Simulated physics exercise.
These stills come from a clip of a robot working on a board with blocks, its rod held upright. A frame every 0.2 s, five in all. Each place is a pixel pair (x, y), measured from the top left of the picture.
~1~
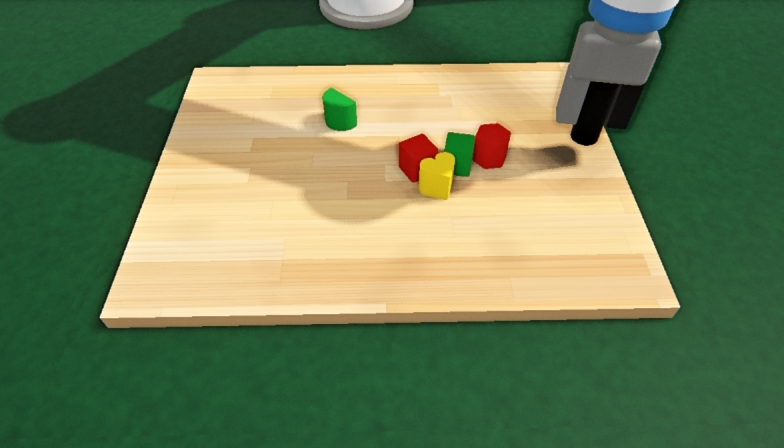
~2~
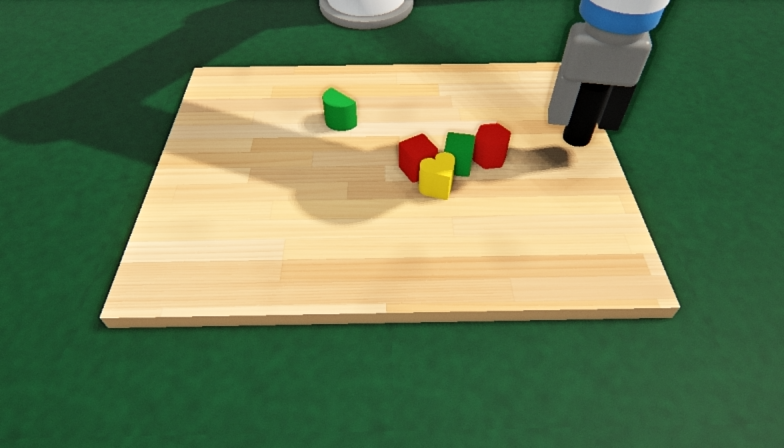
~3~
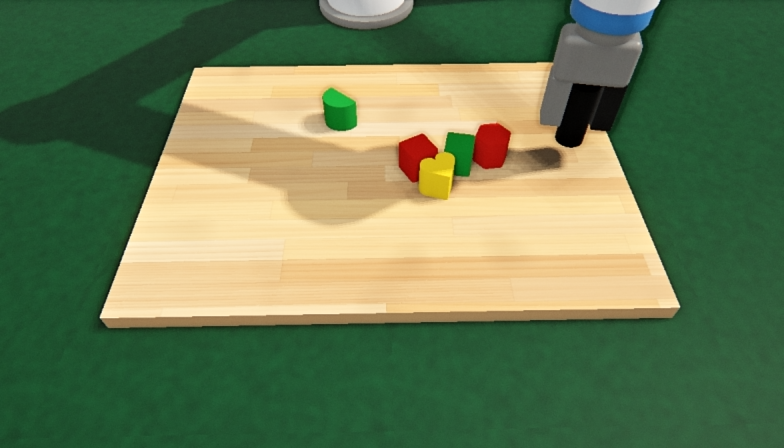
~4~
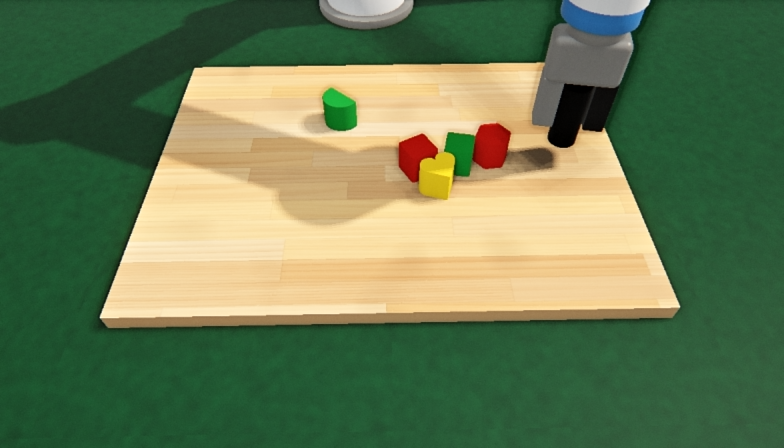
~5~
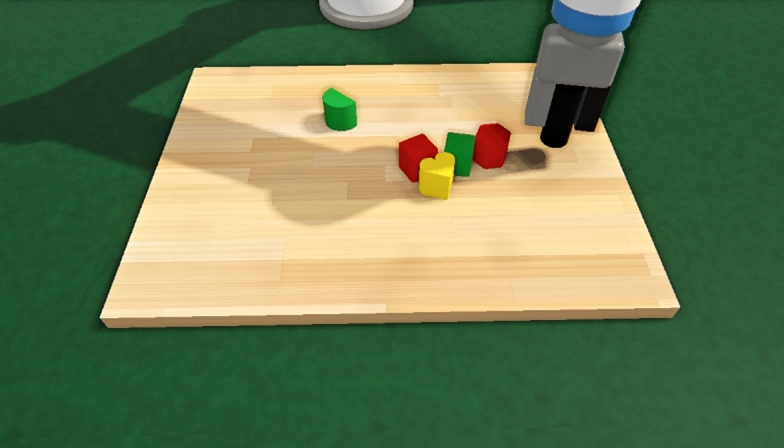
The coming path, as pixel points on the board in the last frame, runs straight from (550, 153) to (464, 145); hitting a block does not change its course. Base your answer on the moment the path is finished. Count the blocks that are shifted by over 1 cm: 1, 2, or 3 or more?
The count is three or more.
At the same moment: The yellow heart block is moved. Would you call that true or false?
It is false.
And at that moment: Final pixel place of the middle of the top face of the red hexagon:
In the picture, it is at (444, 132).
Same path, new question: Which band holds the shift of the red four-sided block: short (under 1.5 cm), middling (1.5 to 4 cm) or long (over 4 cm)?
Between 1.5 and 4 cm.
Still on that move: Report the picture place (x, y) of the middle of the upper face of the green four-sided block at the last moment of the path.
Put as a pixel place, it's (420, 144).
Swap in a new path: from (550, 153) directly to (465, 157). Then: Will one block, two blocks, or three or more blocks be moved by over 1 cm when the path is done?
A group of three or more is moved.
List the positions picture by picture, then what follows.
Lower end of the rod at (584, 137), tops of blocks, red four-sided block at (418, 145), yellow heart block at (439, 164), green four-sided block at (460, 142), red hexagon at (494, 134), in the first picture.
Rod at (576, 138), blocks as before, in the second picture.
Rod at (569, 139), blocks as before, in the third picture.
Rod at (561, 139), blocks as before, in the fourth picture.
Rod at (554, 140), red four-sided block at (418, 145), yellow heart block at (439, 164), green four-sided block at (460, 142), red hexagon at (494, 134), in the fifth picture.
The first path, step by step. One third of the way, rod at (523, 137); nothing pushed yet.
Two thirds of the way, rod at (494, 134); red four-sided block at (416, 147); green four-sided block at (443, 140), turned 40° anticlockwise; red hexagon at (471, 133).
At the end, rod at (466, 131); red four-sided block at (395, 155); yellow heart block not moved; green four-sided block at (420, 144), turned 55° anticlockwise; red hexagon at (444, 132).
